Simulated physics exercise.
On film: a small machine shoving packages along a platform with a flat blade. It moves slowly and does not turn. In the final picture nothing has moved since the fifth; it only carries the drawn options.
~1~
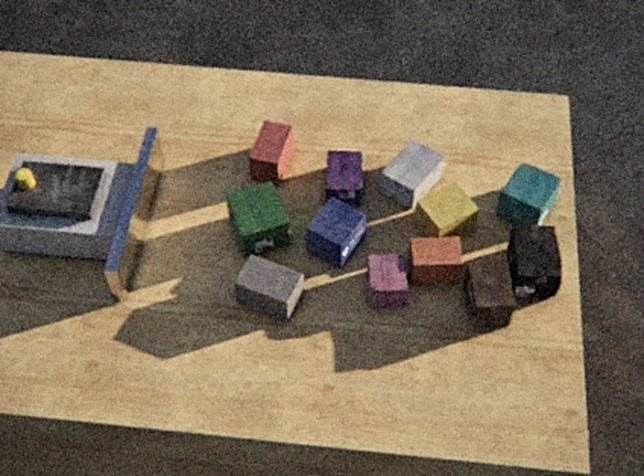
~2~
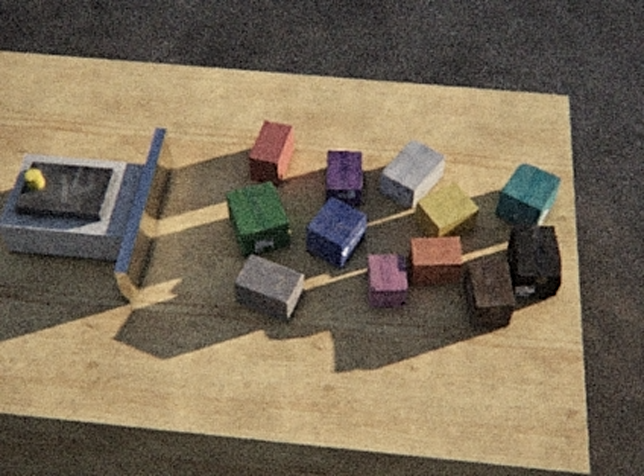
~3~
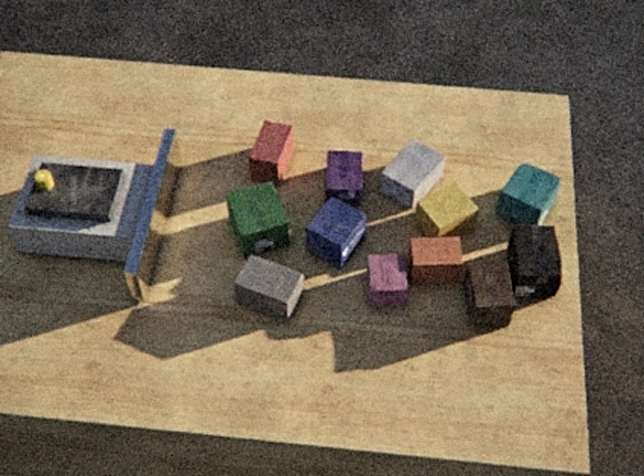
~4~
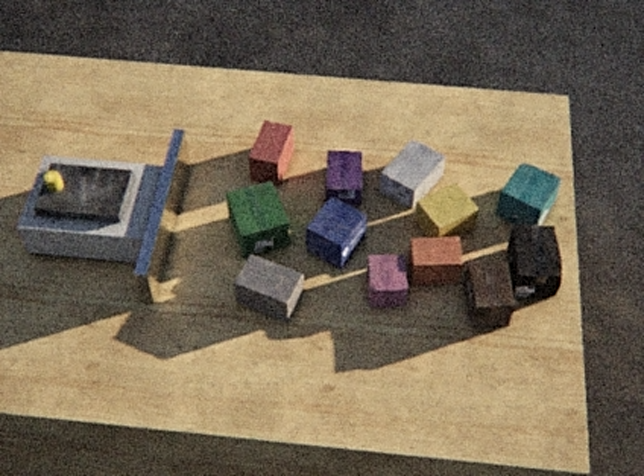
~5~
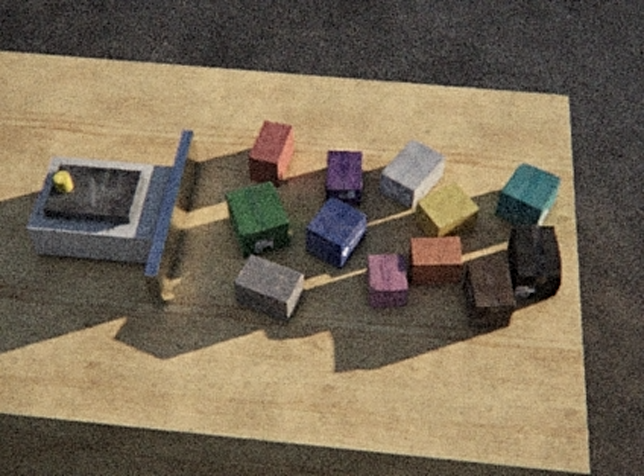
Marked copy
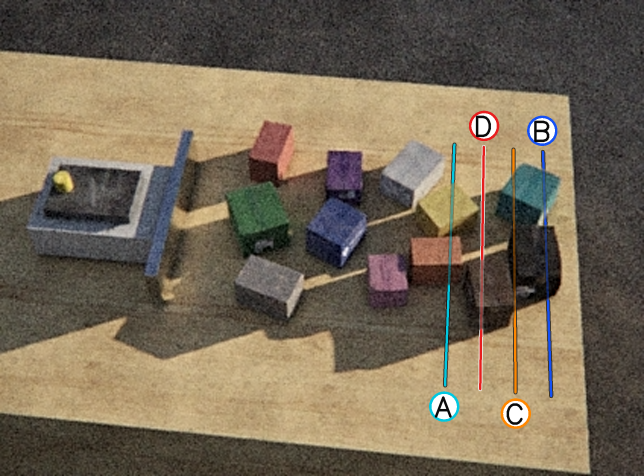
To begin with, a small grey machine with a flat blue blade sits at the left of a wooden platform, facing a scattered group of colourful boxes. It then creeps slowly to the right without turning, narrowing the gap, while the boxes stay still and the blade touches none of them.
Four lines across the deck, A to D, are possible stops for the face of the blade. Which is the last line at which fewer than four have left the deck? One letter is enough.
No fourth one falls up to A.
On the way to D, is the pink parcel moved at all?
Yes.
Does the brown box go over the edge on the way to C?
By then, yes.
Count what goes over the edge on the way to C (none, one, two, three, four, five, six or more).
In all, six or more.
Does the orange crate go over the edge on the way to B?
By then, yes.
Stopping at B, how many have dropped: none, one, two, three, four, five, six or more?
In all, six or more.
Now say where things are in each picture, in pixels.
White parcel (412, 174); turquoise box (528, 197); green box (258, 220), in the first picture.
Robot (73, 190); black box (534, 262), in the second picture.
Robot (82, 191); brown box (489, 294), in the third picture.
Robot (92, 192); yellow crate (446, 215), in the fourth picture.
Robot (101, 192); orange crate (435, 260); red crate (272, 153); pink parcel (386, 281), in the fifth picture.
On the marked copy, A at (450, 254); B at (547, 263); C at (514, 260); D at (482, 257).
With A. Early on, robot (200, 201); red crate (299, 149); grey crate (299, 285).
Further on, robot (299, 210); black box (545, 264); brown box (514, 303).
At the end, robot (378, 217); black box over the edge; turquoise box over the edge; two fallen.
As for the rest, B drops eight; C drops seven; D drops four.
